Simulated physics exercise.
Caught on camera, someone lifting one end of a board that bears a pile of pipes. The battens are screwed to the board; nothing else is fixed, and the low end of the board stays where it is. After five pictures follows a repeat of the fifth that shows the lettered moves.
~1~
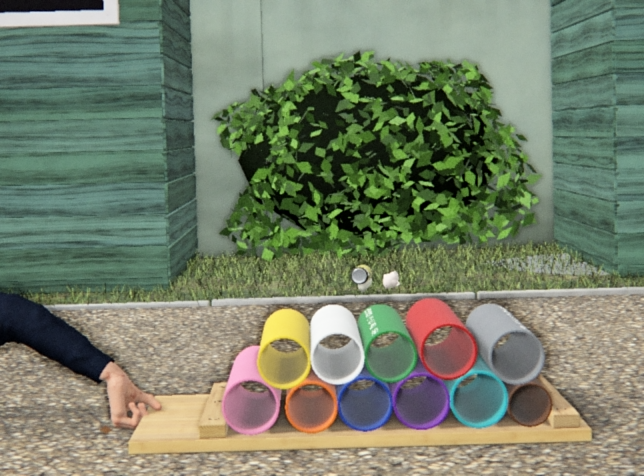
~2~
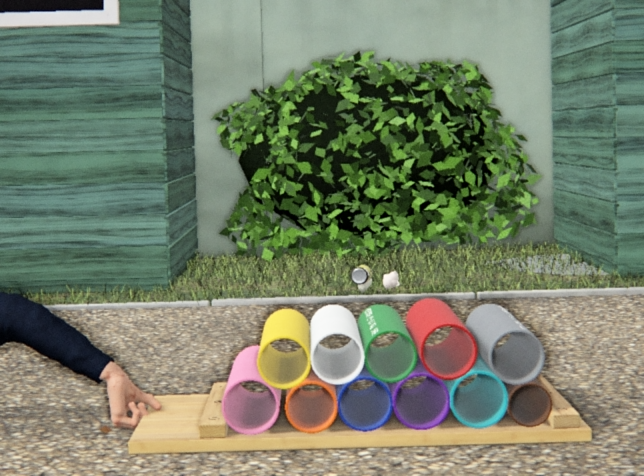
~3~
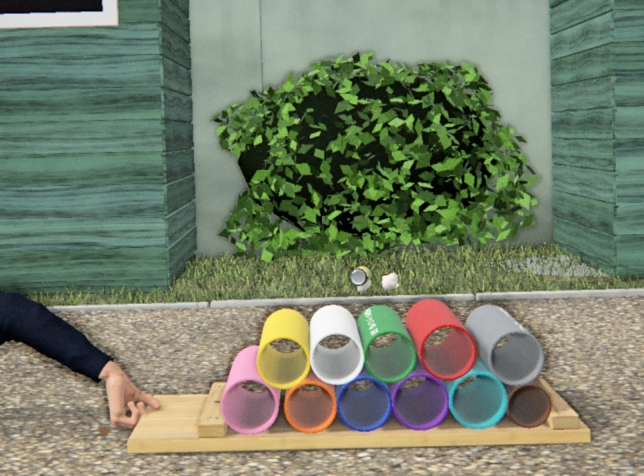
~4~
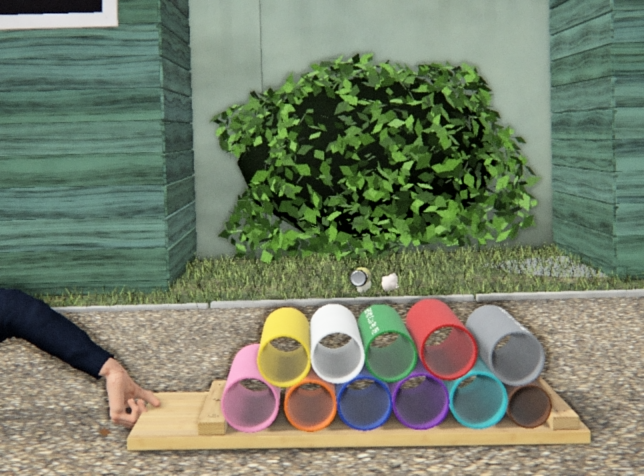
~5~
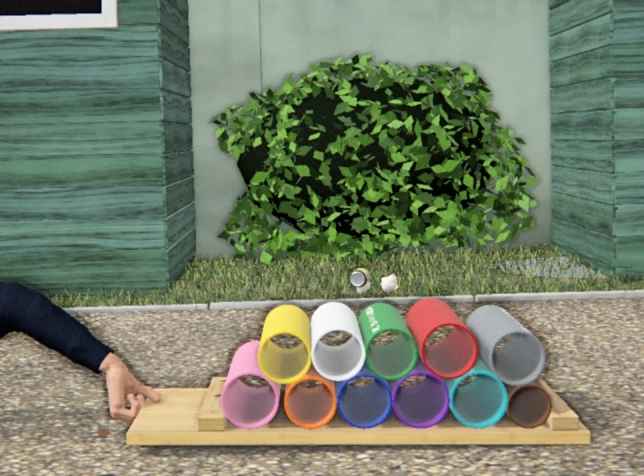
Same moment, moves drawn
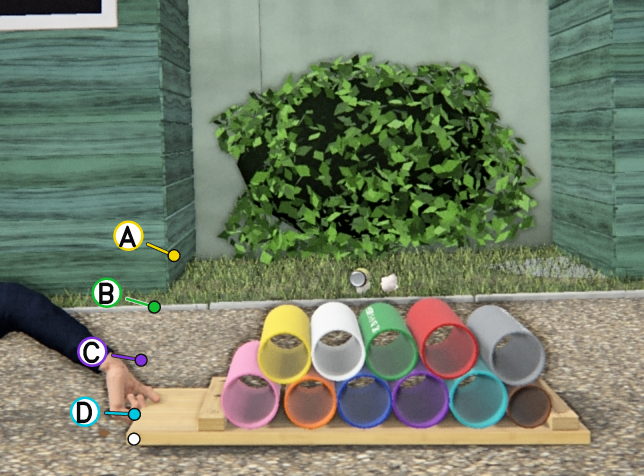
A hand at the left end of a wooden board barely moves, its fingers staying on the wood while the board shows no clear lift. The colourful pipes stay stacked in two rows between the battens, yellow, white, green, red and grey on top, with the leafy bush behind unchanged to the end.
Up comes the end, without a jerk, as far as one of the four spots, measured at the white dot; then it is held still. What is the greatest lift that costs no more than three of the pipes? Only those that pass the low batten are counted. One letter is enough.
Stop at A.
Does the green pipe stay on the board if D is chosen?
Yes.
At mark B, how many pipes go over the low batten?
The count is one.
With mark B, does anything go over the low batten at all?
At B: Yes.
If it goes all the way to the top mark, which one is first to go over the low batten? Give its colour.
It is the grey one.
On the marked copy, A at (174, 256); B at (154, 307); C at (141, 360); D at (135, 414); the white dot at (134, 439).
Following A. Soon after the start, board at 16°.
Later, board at 25°.
In the end, board at 25°, one over the low batten (grey).
As for the rest, B one over the low batten (grey); C none over the low batten; D none over the low batten.
